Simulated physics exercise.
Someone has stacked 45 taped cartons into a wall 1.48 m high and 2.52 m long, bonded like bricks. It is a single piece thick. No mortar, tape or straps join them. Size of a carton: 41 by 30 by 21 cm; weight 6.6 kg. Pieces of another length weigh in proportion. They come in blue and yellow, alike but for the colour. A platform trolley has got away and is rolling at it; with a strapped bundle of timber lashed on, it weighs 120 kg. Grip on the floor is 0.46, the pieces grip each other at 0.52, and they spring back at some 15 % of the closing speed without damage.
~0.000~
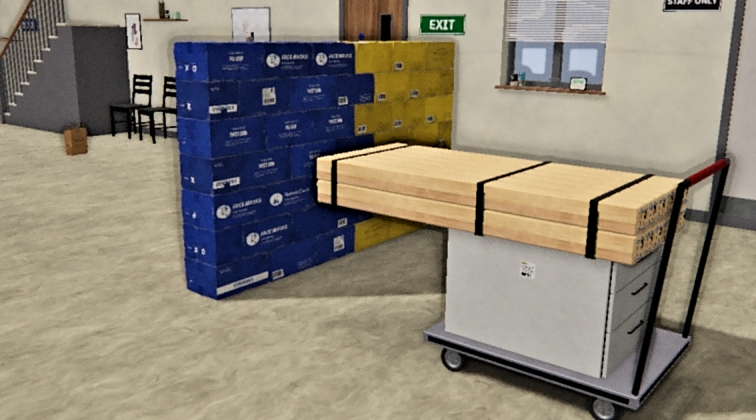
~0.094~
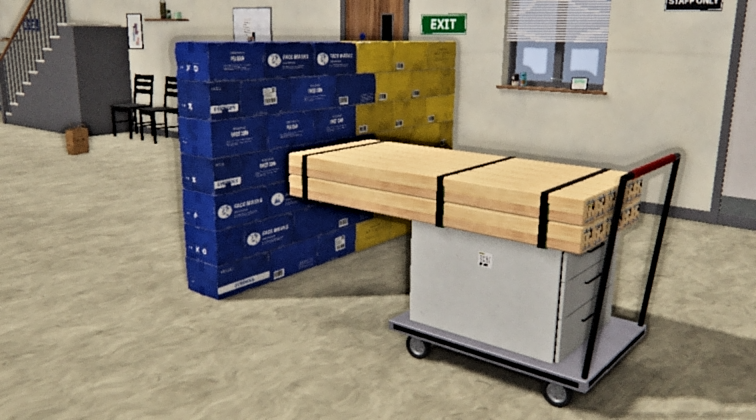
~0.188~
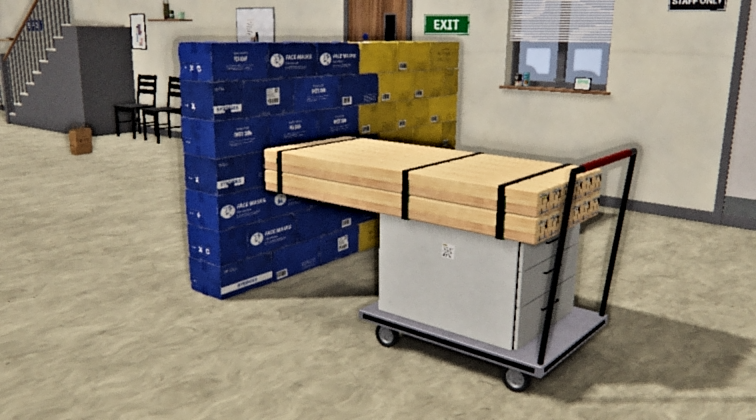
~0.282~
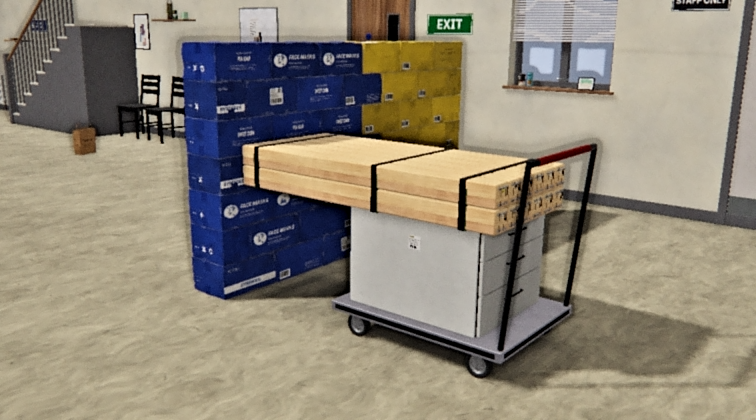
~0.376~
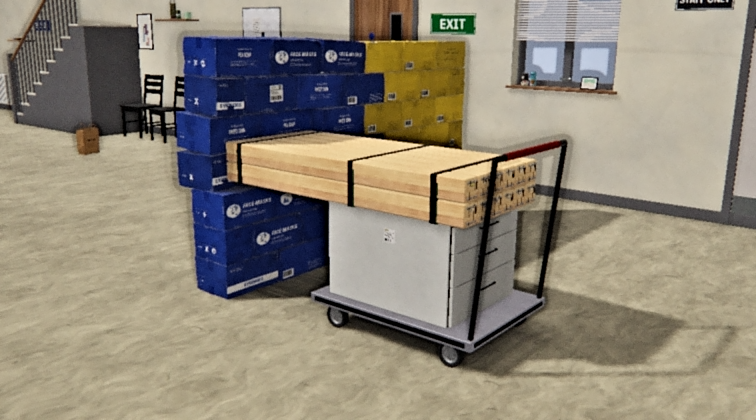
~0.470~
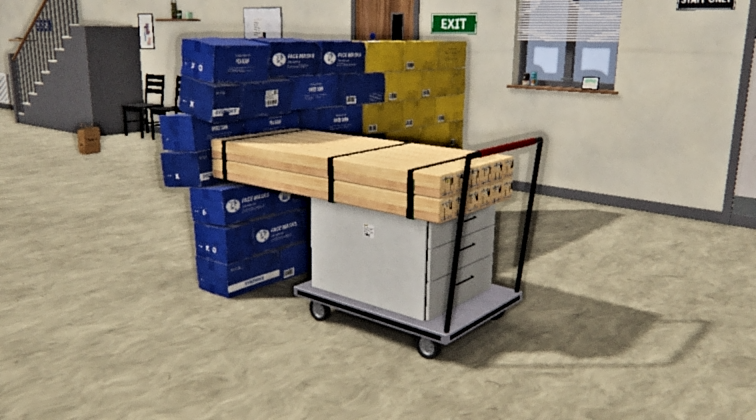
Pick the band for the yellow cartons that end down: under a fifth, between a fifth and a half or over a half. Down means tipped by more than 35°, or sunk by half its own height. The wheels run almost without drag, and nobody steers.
The part is under a fifth.
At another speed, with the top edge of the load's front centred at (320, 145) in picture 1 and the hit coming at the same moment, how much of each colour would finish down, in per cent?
Then yellow 0, blue 50 per cent.
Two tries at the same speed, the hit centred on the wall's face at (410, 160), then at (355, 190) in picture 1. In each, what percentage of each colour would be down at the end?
Yellow 80 then 0, blue 20 then 0 per cent.
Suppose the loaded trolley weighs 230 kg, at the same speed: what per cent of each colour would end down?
In that case yellow 0, blue 40 per cent.
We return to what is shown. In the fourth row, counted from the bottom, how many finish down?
3 from that row.
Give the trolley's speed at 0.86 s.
Near 0.9 m/s.
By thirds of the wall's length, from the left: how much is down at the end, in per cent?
Left 90, middle 50, right 0 per cent.
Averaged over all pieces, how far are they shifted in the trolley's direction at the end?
Roughly 40 cm.
By 0.86 s, load 62 cm past the wall's line, still rolling; none of the 21 yellow cartons down (6 of 45 in all colours); top yellow carton unmoved; top blue carton tilted 57°, 27 cm lower.
By 1.94 s, load 93 cm past the wall's line, still rolling; none of the 21 yellow cartons down (16 of 45 in all colours); top yellow carton unmoved; top blue carton on its side.
When it is over (4.2 s), load 91 cm past the wall's line, stopped; 1 of the 21 yellow cartons down (19 of 45 in all colours); top yellow carton unmoved; top blue carton on its side. That is 5 per cent. In pixels of the last frame, middles, top yellow carton near (407, 55), top blue carton near (157, 114).
